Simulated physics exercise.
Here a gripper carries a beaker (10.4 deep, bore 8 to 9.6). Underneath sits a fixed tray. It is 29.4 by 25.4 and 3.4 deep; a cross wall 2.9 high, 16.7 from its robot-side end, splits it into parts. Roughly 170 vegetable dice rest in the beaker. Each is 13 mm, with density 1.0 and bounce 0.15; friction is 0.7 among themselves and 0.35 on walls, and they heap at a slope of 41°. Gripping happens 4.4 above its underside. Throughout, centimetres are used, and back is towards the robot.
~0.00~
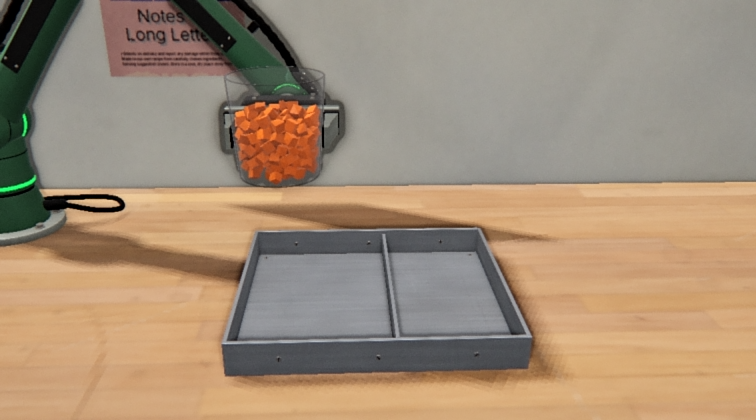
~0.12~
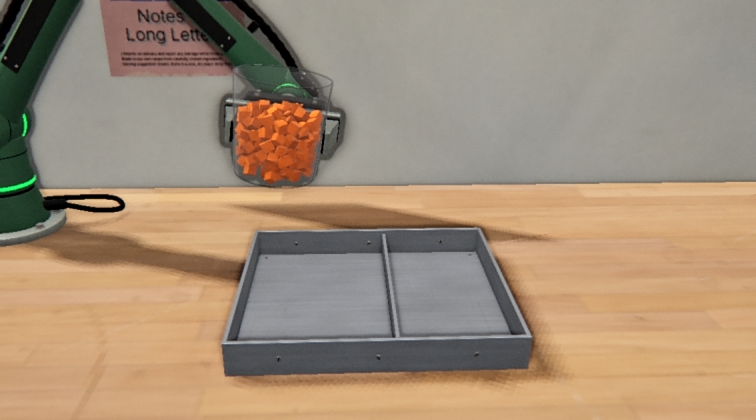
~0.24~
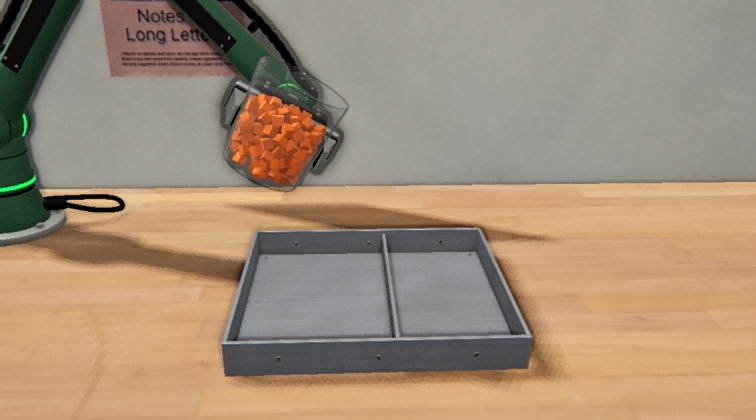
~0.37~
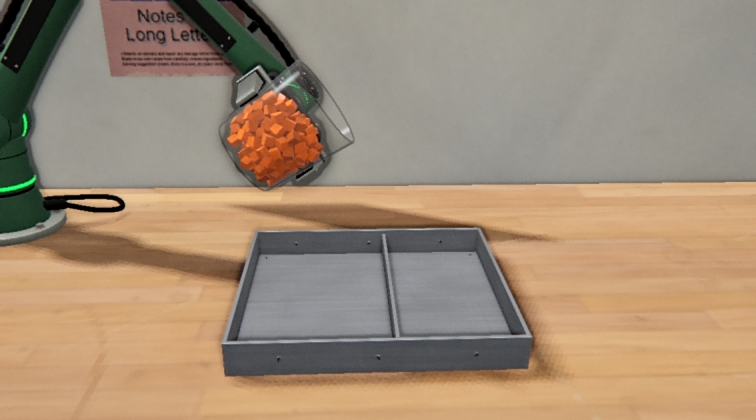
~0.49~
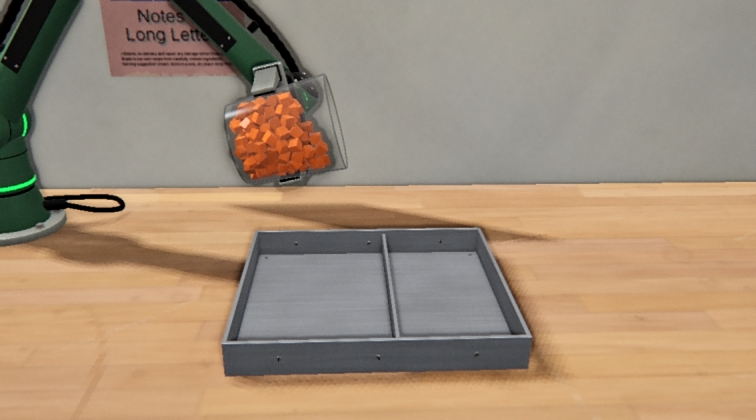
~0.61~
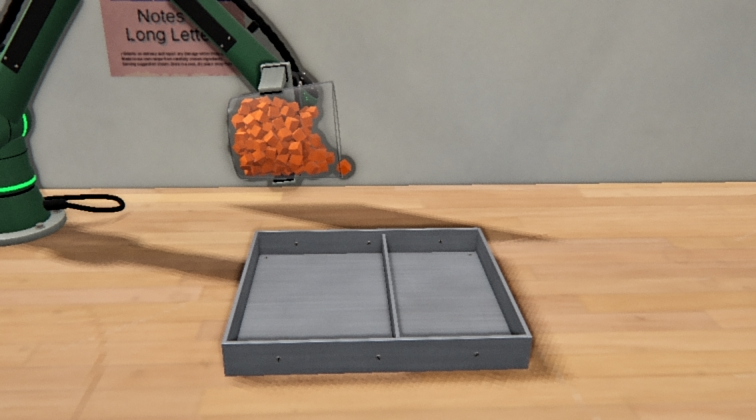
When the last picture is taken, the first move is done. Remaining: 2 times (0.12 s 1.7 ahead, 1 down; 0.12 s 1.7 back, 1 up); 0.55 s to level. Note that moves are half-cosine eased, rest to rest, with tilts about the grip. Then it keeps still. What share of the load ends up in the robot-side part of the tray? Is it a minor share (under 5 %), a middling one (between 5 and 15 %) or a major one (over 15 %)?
A middling share.
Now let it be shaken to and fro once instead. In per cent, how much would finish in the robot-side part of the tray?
It would come to about 5 %.
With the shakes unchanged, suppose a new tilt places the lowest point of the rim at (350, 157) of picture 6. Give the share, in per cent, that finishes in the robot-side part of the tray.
Somewhere around 0 %.
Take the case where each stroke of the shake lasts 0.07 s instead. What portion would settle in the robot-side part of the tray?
It would come to around 15 %.
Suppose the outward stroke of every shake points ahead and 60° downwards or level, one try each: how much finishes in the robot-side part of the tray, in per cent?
You'd get some 5 per cent with the first setting and some 15 per cent with the second.
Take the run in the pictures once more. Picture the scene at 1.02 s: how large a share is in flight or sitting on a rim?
It amounts to roughly 1 in a hundred.
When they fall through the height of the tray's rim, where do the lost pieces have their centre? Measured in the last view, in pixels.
Look at roughly (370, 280) in the last picture.
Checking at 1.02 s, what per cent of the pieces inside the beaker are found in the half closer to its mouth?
45 per cent.
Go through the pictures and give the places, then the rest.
The first picture shows beaker middle at (278, 128), level; upper third of the load around (274, 122), from x 240 to 315, top at y 105; 166 in the beaker.
The second picture shows beaker middle at (279, 128), tilted 8° forward; upper third of the load around (272, 122), from x 245 to 315, top at y 105.
The third picture shows beaker middle at (282, 129), tilted 29° forward; upper third of the load around (274, 119), from x 235 to 320, top at y 100.
The fourth picture shows beaker middle at (284, 131), tilted 56° forward; upper third of the load around (270, 118), from x 235 to 315, top at y 100.
The fifth picture shows beaker middle at (286, 133), tilted 77° forward; upper third of the load around (271, 116), from x 235 to 325, top at y 100.
The sixth picture shows beaker middle at (286, 134), tilted 85° forward; upper third of the load around (268, 118), from x 240 to 345, top at y 105; 166 in the beaker.
By 1.02 s, tilted 85° forward, highest piece 22 above the table; 151 in the beaker, 7 in the robot-side part, 7 in the far-side part, 1 in flight or on a rim.
By 1.43 s, tilted 26° forward, highest piece 25 above the table; 145 in the beaker, 13 in the robot-side part, 8 in the far-side part.
By 1.84 s, level, highest piece 25 above the table; 145 in the beaker, 13 in the robot-side part, 8 in the far-side part.
By 2.89 s, level, highest piece 25 above the table; 145 in the beaker, 13 in the robot-side part, 8 in the far-side part.
Final count, 145 in the beaker, 13 in the robot-side part, 8 in the far-side part. That is 8 % in the robot-side part of the tray.
